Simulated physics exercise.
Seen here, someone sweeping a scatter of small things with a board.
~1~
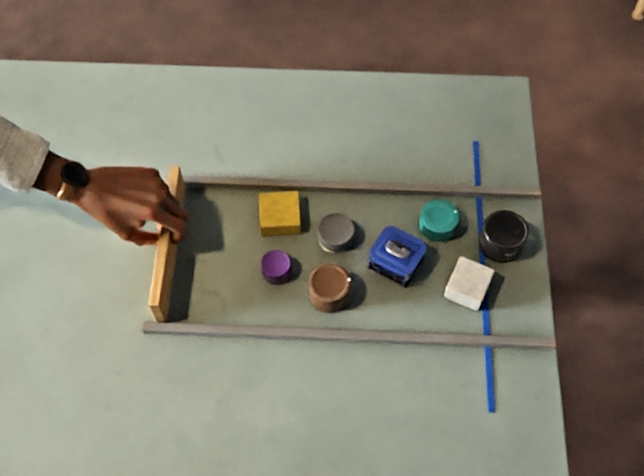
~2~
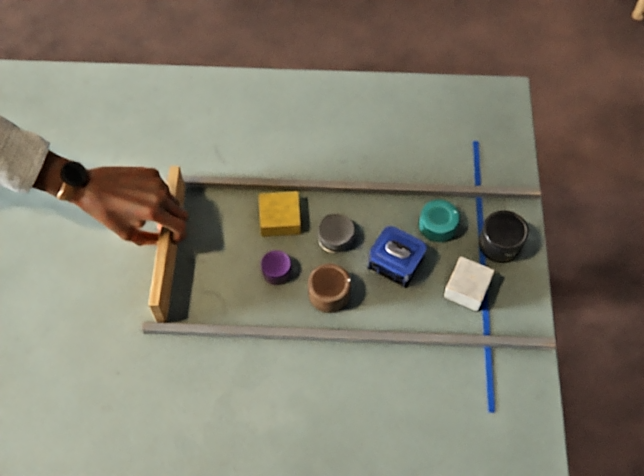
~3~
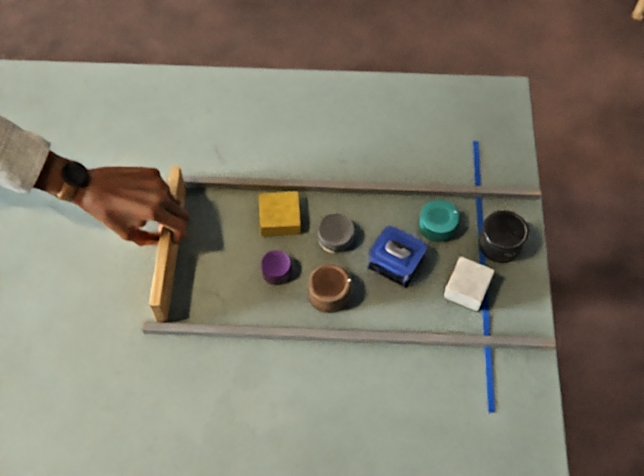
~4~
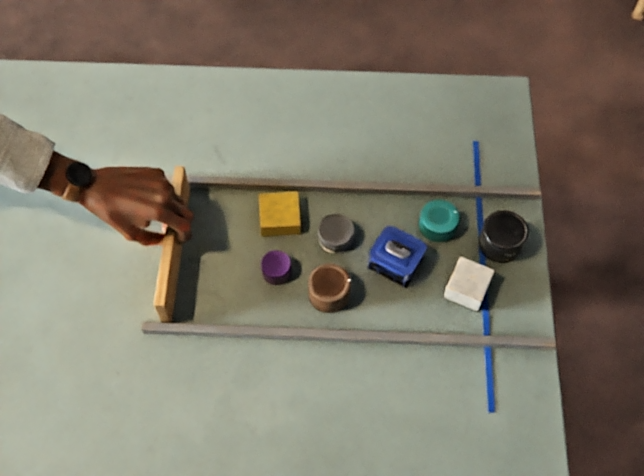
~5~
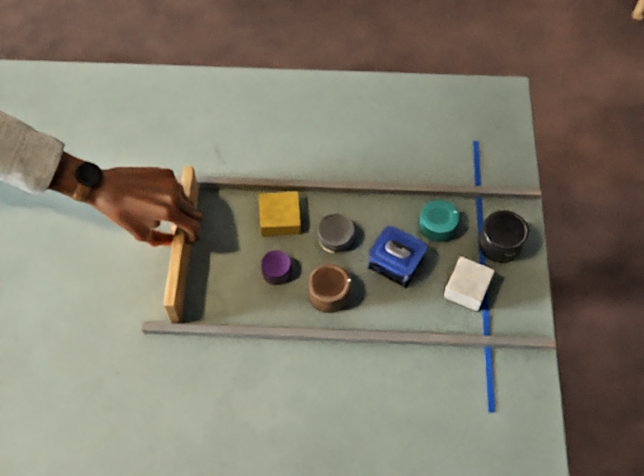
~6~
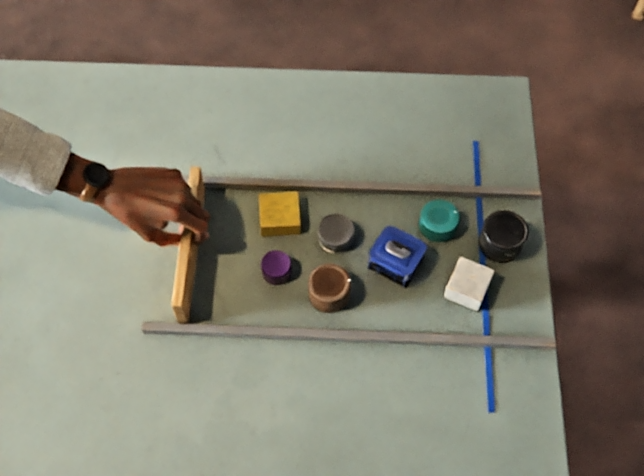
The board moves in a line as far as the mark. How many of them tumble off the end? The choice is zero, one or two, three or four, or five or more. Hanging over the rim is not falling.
Here the number that fall off is one or two.
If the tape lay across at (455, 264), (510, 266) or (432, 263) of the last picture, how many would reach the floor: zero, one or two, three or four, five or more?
The falls would be zero; five or more; zero.
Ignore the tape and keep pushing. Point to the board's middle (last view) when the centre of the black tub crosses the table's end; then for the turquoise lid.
Near (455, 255) and (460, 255).
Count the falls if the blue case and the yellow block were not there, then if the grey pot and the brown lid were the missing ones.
0 in the first case, 1 in the second.
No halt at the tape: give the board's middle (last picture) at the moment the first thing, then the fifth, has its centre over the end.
Near (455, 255) and (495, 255).
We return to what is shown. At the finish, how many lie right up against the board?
It touches 3.
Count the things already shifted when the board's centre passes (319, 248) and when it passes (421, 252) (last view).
By then 5, and 8.
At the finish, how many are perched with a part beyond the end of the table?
3 of them.
Soon after, none off yet; black tub at rest near (503, 237); white block at rest near (469, 284); turquoise lid at rest near (439, 221).
At rest, the number that fall off is one or two; fallen, turquoise lid and black tub.
